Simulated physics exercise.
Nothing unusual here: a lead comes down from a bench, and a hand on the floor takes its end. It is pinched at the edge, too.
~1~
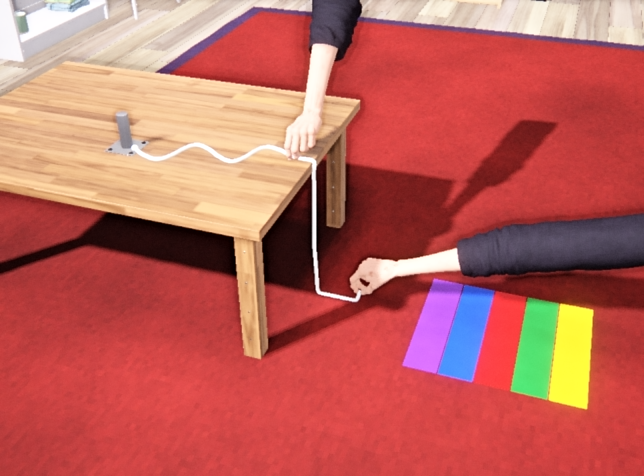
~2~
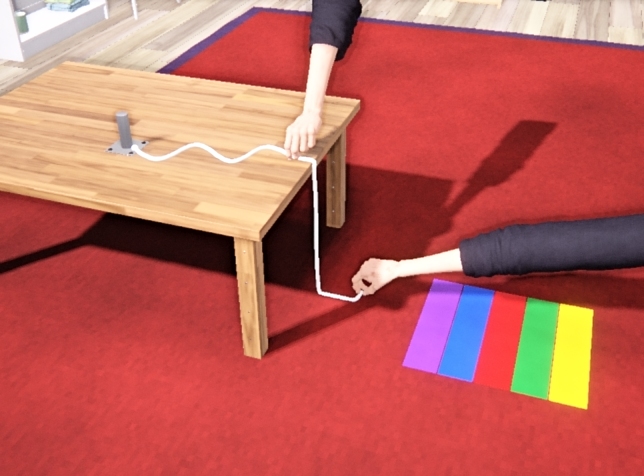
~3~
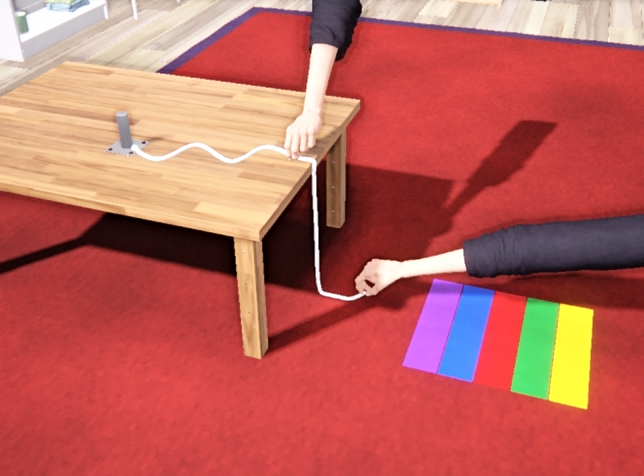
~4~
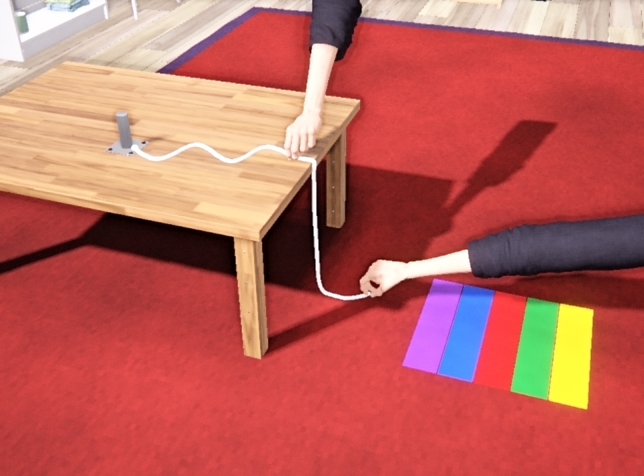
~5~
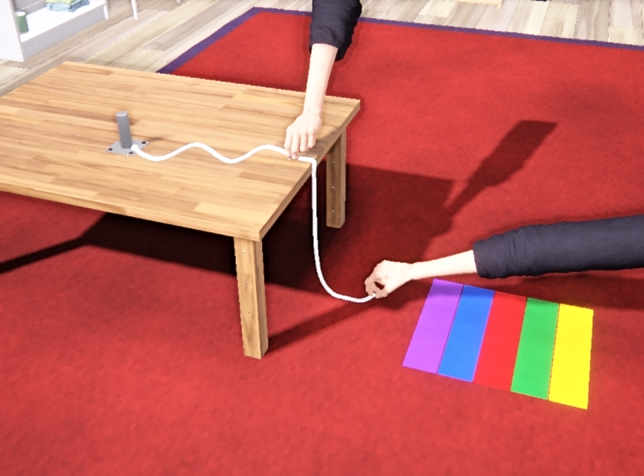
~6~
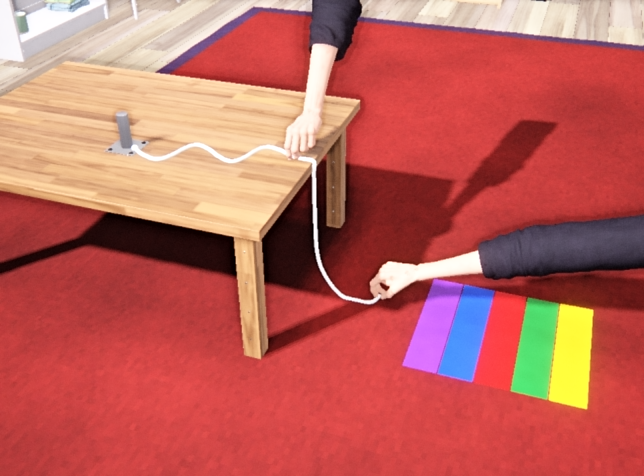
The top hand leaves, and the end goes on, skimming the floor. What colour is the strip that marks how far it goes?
That strip is green.
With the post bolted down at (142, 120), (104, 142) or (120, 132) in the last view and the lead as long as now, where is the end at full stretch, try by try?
First (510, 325), then (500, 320), and last (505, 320).
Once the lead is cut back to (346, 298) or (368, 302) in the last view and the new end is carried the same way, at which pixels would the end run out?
Case by case: Roughly (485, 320), then roughly (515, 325).
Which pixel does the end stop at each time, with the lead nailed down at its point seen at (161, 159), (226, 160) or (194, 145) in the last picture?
First try (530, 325), second try (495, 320), third try (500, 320).
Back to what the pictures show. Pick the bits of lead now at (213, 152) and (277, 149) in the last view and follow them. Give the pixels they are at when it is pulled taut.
Around (241, 158), then around (324, 179).
Soon after, end near (485, 318); over blue.
After that, end near (518, 325); over red.
At the stop, end near (537, 329); over green. Over green.
